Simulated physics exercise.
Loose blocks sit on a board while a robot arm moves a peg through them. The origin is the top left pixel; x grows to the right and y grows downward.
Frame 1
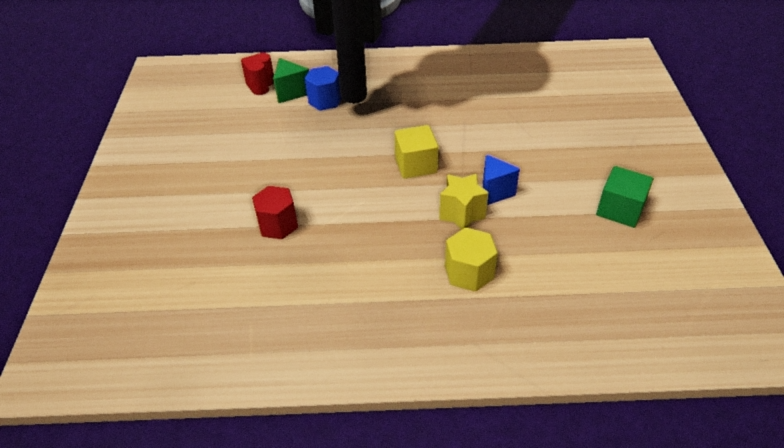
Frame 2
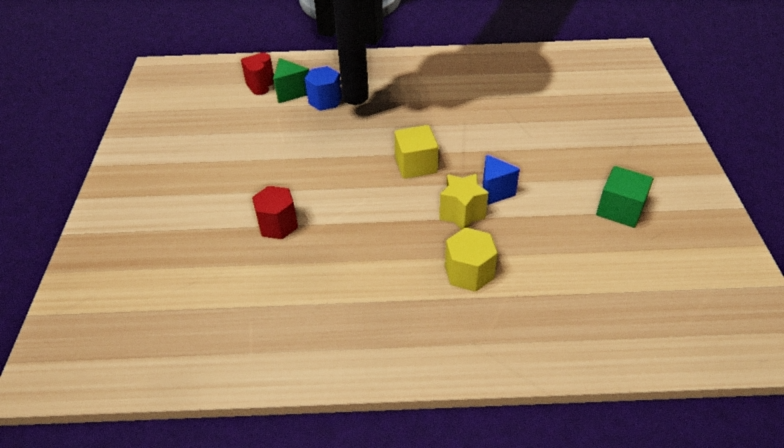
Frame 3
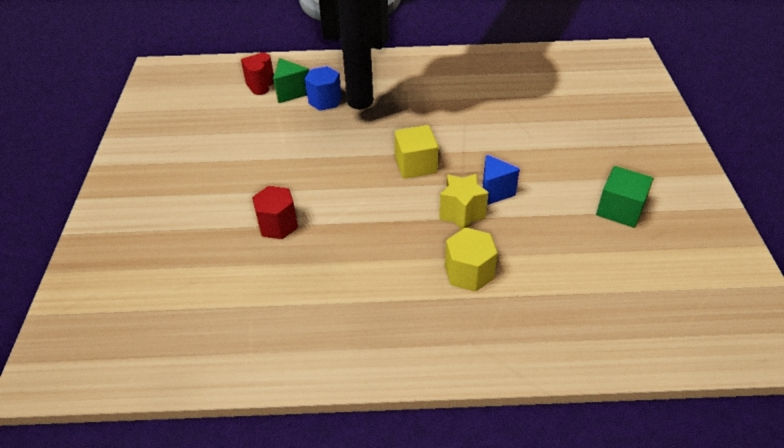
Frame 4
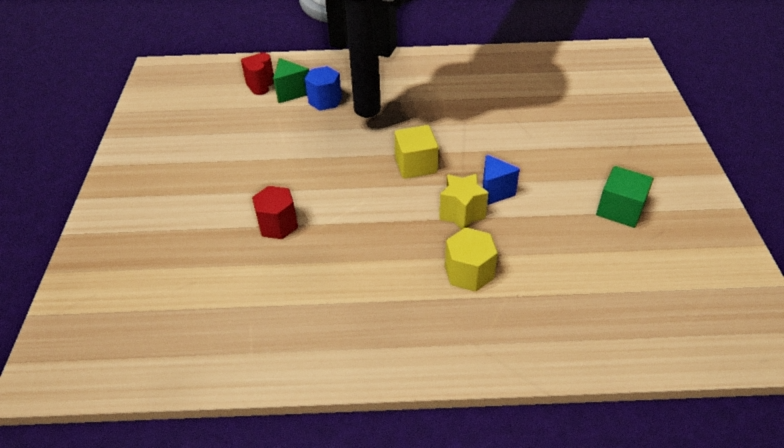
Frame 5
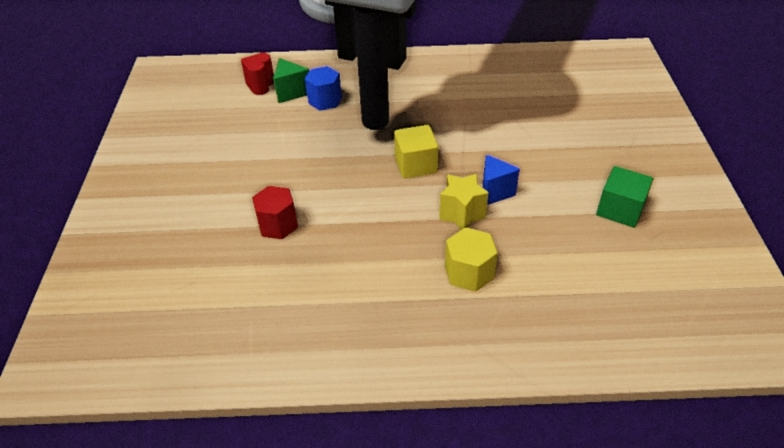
A black robot arm reaches in from the top of a pale striped wooden board on purple cloth, seen from above at an angle. Red, green and blue blocks sit at upper left, a red one at left, yellow ones and a blue triangle near the middle, and a green one at right. The peg slides slightly down and right toward the yellow square, while the blocks and camera stay still.
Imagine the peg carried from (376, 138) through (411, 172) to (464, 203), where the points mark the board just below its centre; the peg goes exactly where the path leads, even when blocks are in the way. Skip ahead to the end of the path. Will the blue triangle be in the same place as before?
Short answer: No.
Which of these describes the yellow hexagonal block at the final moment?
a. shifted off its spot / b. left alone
It's b.
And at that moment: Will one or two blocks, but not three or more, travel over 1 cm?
Going by the path, no.
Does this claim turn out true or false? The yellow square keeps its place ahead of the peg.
False
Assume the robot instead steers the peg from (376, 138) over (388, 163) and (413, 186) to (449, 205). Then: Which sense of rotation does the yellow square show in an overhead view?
Prediction: Counterclockwise.
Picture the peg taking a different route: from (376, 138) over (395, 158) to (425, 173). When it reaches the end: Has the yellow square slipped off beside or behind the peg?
I expect not.
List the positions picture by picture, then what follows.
The first picture shows peg's lower end at (354, 97); yellow square at (416, 138); yellow star block at (464, 187); yellow hexagonal block at (472, 246); blue triangle at (498, 167).
The second picture shows peg at (356, 99); blocks still.
The third picture shows peg at (360, 103); blocks still.
The fourth picture shows peg at (368, 111); blocks still.
The fifth picture shows peg at (376, 123); yellow square at (416, 138); yellow star block at (464, 187); yellow hexagonal block at (472, 246); blue triangle at (498, 167).
The first path, step by step. One third of the way, peg at (396, 148); yellow square at (432, 145), turned 20° anticlockwise.
Two thirds of the way, peg at (429, 168); yellow square at (464, 153), turned 70° anticlockwise.
At the end, peg at (465, 188); yellow square at (484, 156), turned 120° anticlockwise; yellow star block at (483, 203); yellow hexagonal block still; blue triangle at (515, 166), turned 35° clockwise.
